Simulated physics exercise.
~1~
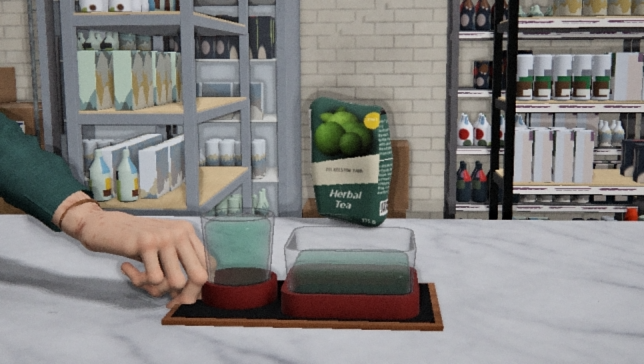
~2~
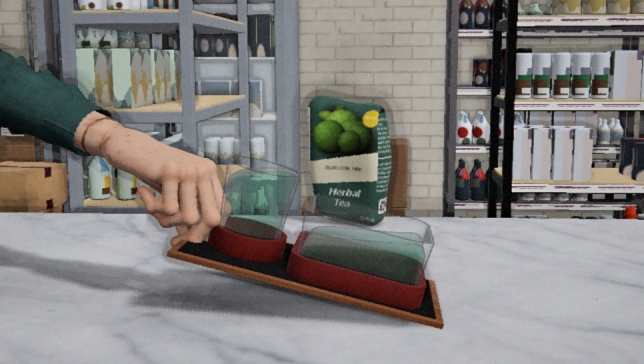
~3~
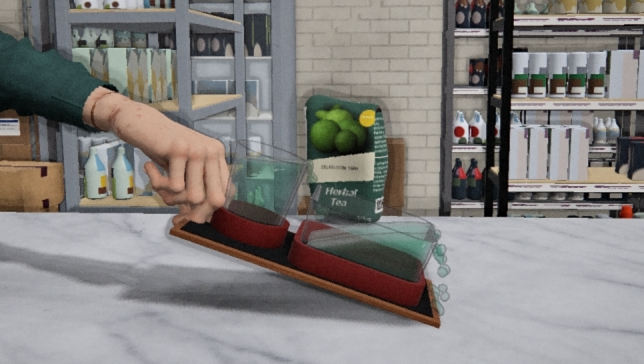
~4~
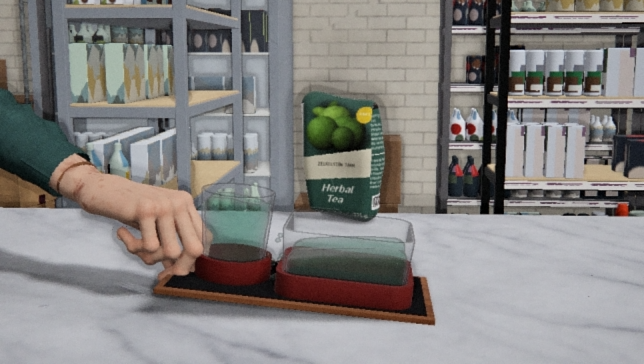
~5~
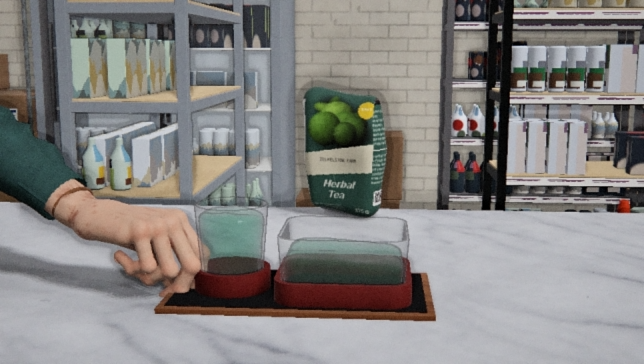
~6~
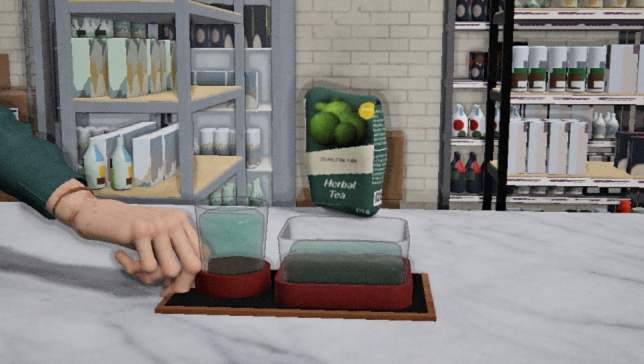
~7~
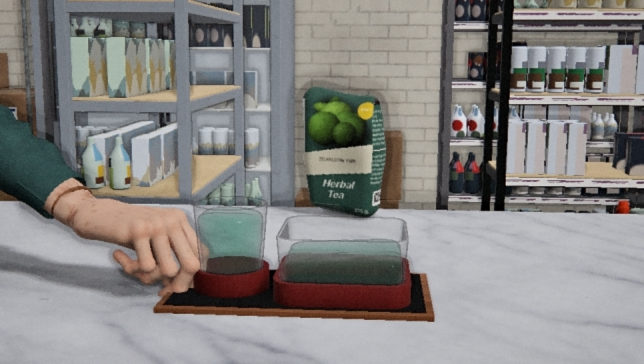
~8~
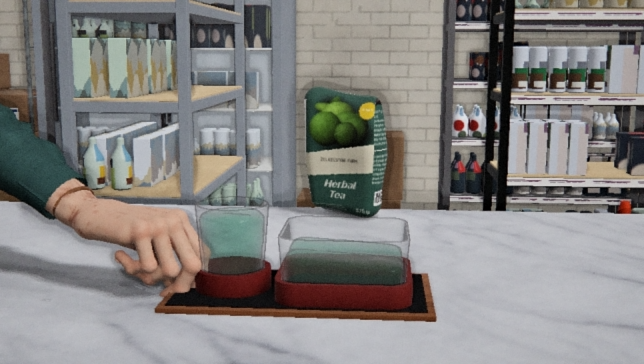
A shop counter of pale marble is seen from the front, with stocked shelves and a white brick wall behind. A wood-edged black tray holds a clear tumbler on the left and a wider clear box on the right, both in red holders with greenish liquid, while a green herbal tea packet stands behind. A hand in a green sleeve lifts the tray's left edge, tilting everything rightward, and droplets spill over the box's right side. The hand lowers the edge again, the liquid settles, and the tray rests flat with both containers upright and the hand still beside it.
